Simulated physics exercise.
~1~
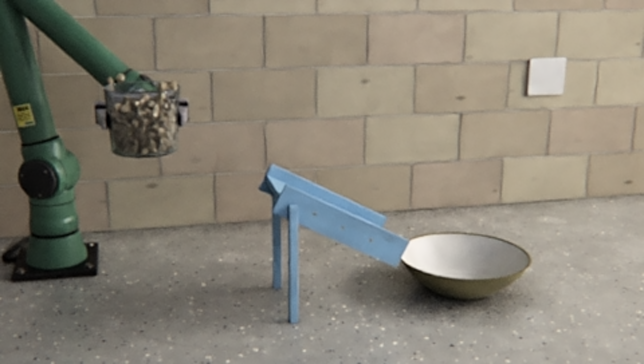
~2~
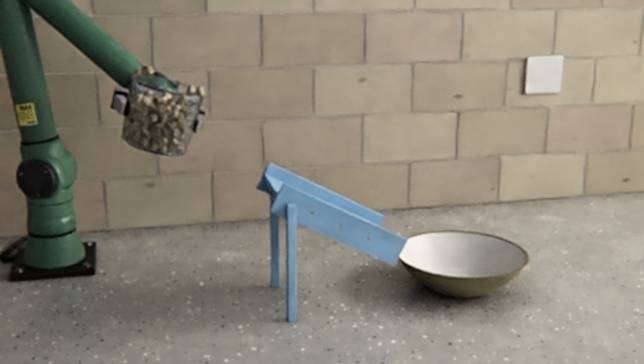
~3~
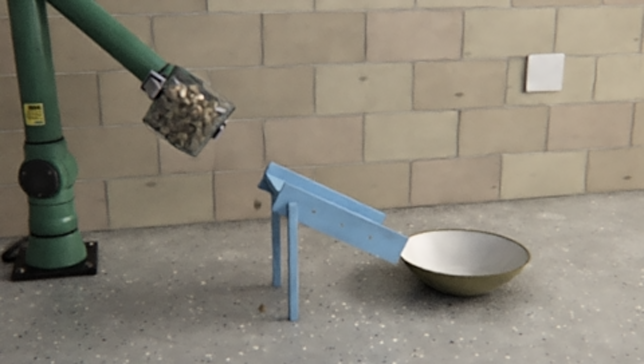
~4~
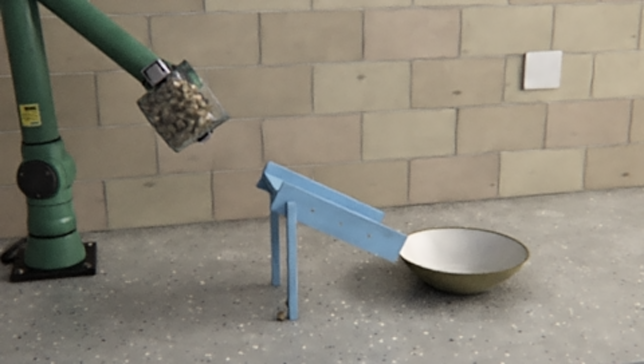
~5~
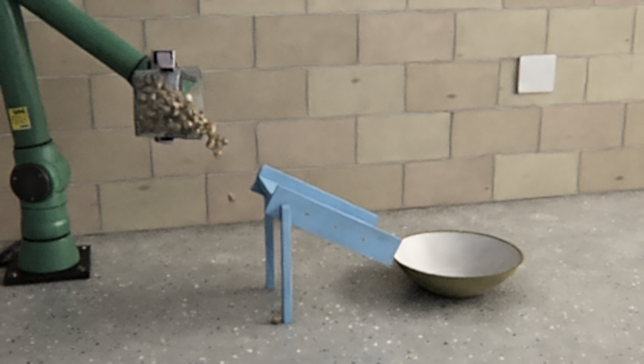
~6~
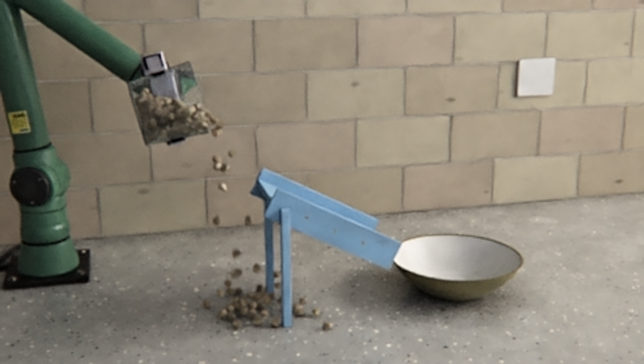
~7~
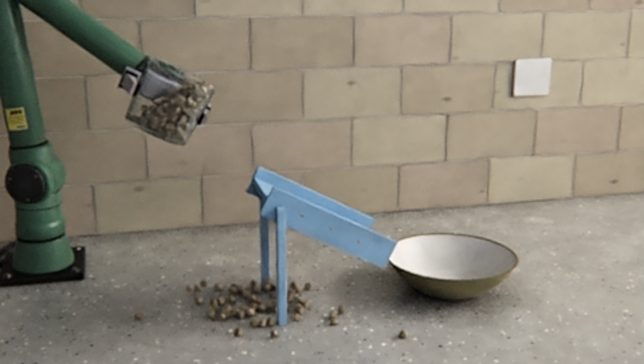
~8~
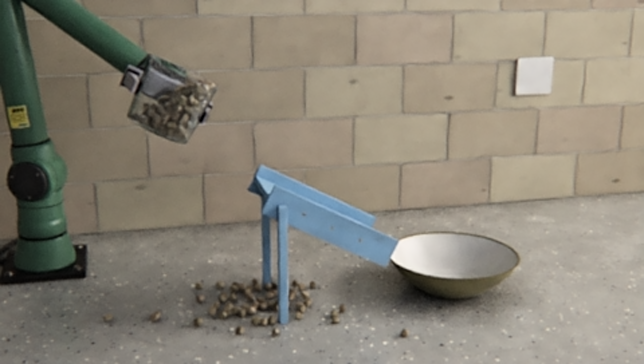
A green robot arm tips a beaker of pebbles, spilling some onto the floor beneath a blue chute.
